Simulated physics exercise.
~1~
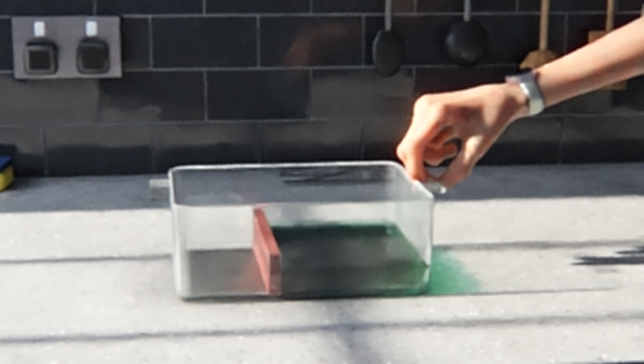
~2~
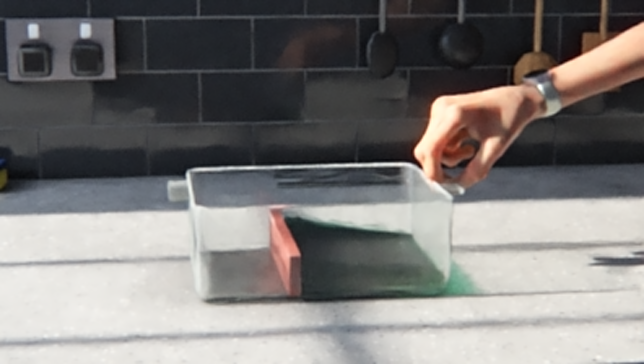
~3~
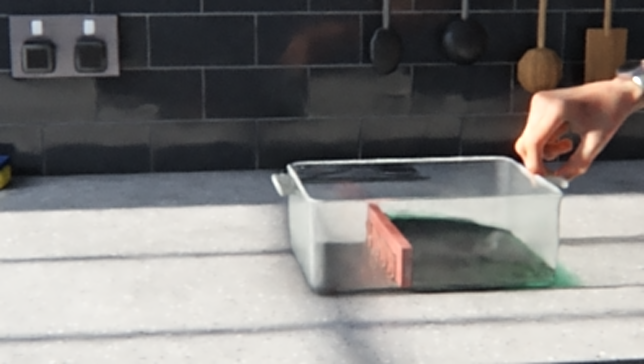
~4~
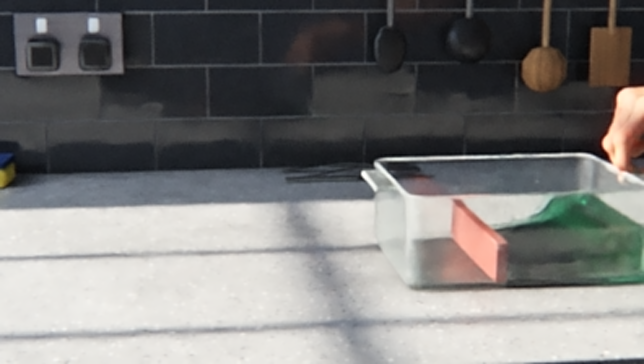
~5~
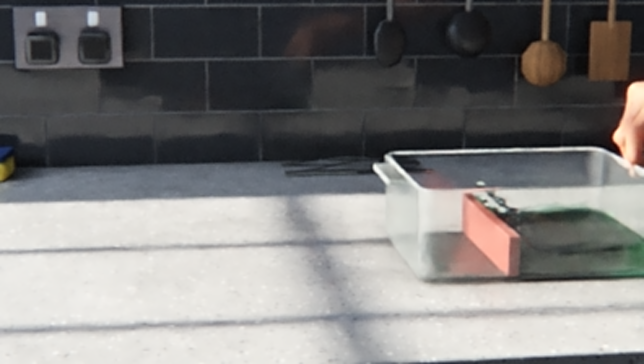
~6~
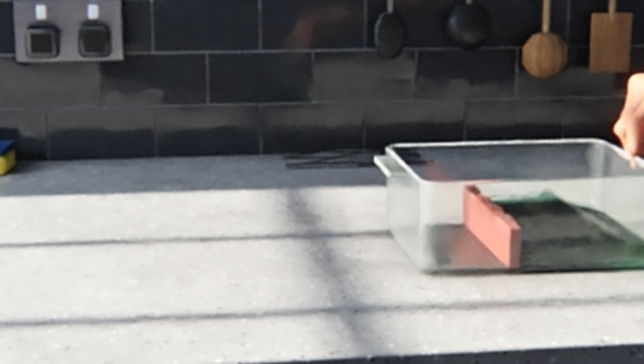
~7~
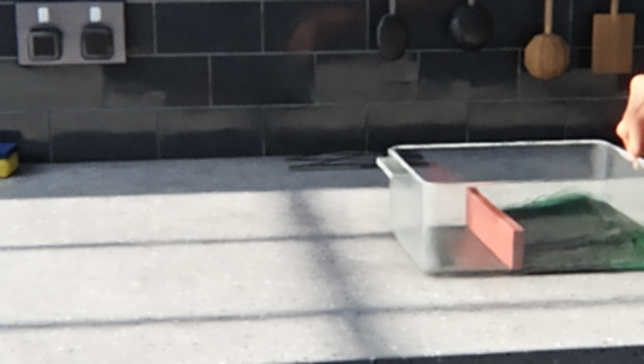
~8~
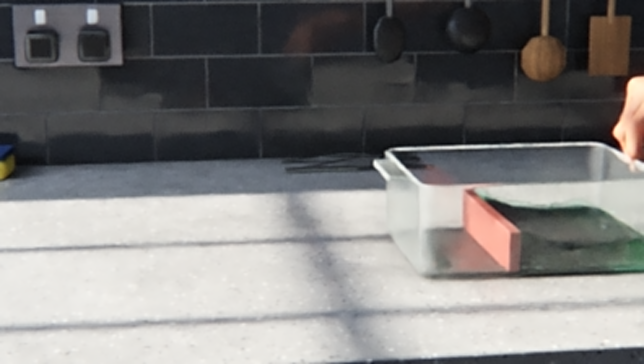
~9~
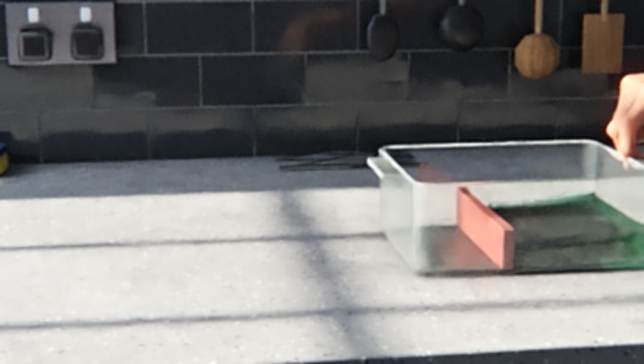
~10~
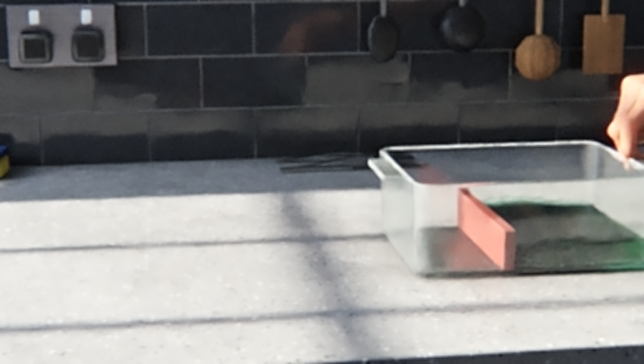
A hand pulls a clear divided tub right, and its green water sloshes, then settles.
